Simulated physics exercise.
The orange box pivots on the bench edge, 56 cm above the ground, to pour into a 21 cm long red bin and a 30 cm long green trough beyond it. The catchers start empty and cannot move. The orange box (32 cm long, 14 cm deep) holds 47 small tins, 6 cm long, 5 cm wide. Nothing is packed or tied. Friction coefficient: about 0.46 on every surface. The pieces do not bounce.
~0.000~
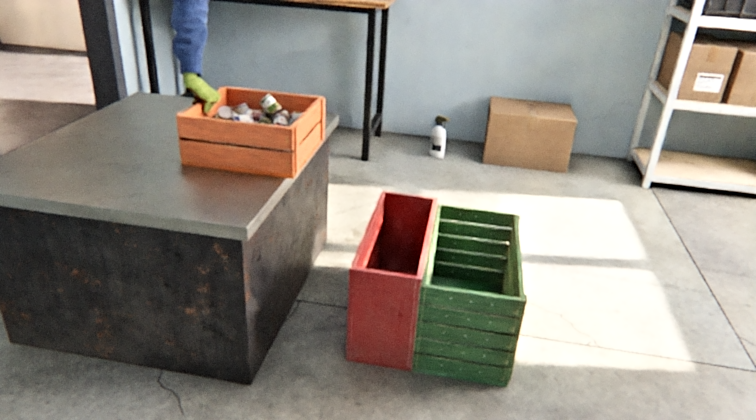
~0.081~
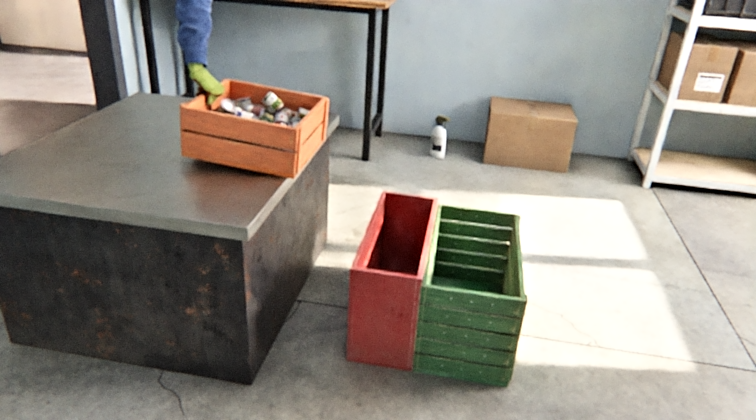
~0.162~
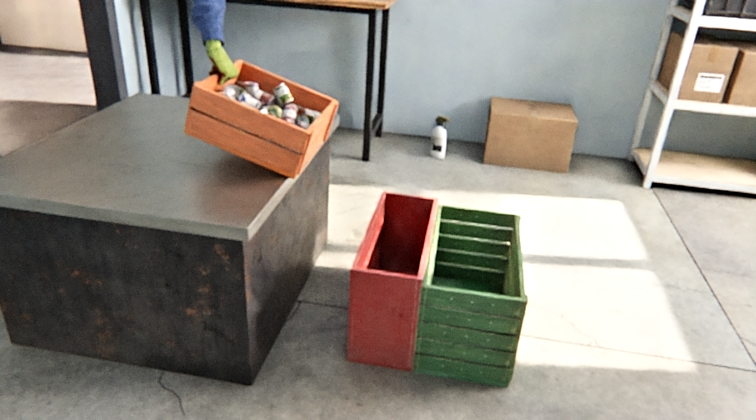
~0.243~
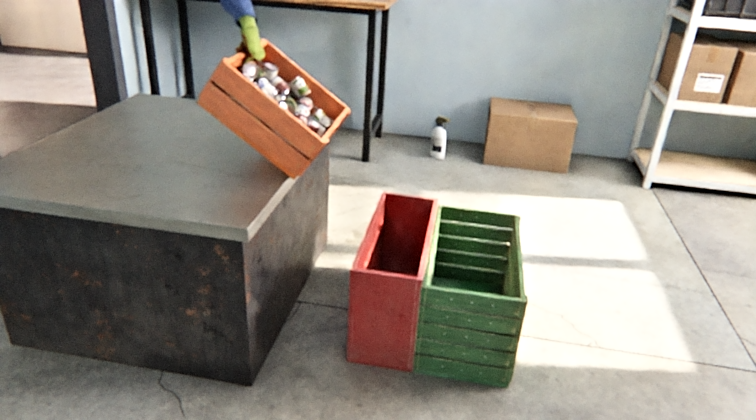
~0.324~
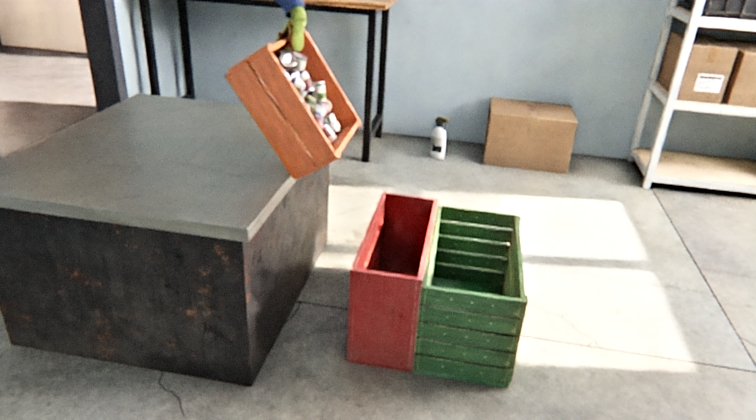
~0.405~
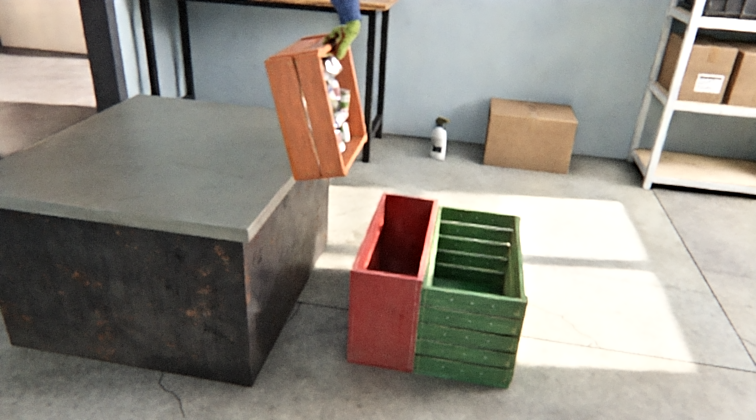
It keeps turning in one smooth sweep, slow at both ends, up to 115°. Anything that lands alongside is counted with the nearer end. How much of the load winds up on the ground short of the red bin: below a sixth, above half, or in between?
Less than a sixth of the small tins end on the ground short of the red bin.
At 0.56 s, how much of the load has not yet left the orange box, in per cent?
Some 70 per cent.
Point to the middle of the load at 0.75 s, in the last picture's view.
Around (413, 234).
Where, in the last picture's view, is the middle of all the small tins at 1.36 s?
Around (409, 307).
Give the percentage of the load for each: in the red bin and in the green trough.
About 65 and 30 per cent.
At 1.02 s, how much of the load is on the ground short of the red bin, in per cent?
Some 0 per cent by then.
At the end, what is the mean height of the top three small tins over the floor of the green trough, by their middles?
Roughly 3 cm.
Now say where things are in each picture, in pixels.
In the first picture (we follow the rim corner now nearest the camera), orange box at (289, 128); red bin at (417, 277); tilt 0°; nothing out yet.
Orange box at (294, 128); tilt 5°, in the second picture.
Orange box at (306, 131); tilt 17°, in the third picture.
Orange box at (321, 139); tilt 35°, in the fourth picture.
Orange box at (335, 153); tilt 56°, in the fifth picture.
Orange box at (344, 171); red bin at (418, 279); tilt 77°; nothing out yet, in the sixth picture.
After 0.56 s, tilt 108°; 34 still in the orange box and 13 in the air.
After 0.75 s, tilt 115°; 8 still in the orange box, 15 in the red bin, 9 in the green trough and 15 in the air.
After 1.02 s, tilt 115°; 1 still in the orange box, 27 in the red bin, 15 in the green trough and 4 in the air.
When it is over (at 1.36 s), 31 in the red bin, 15 in the green trough and 1 on the ground beyond the green trough. Asked share, 0 of 47, 0 per cent.
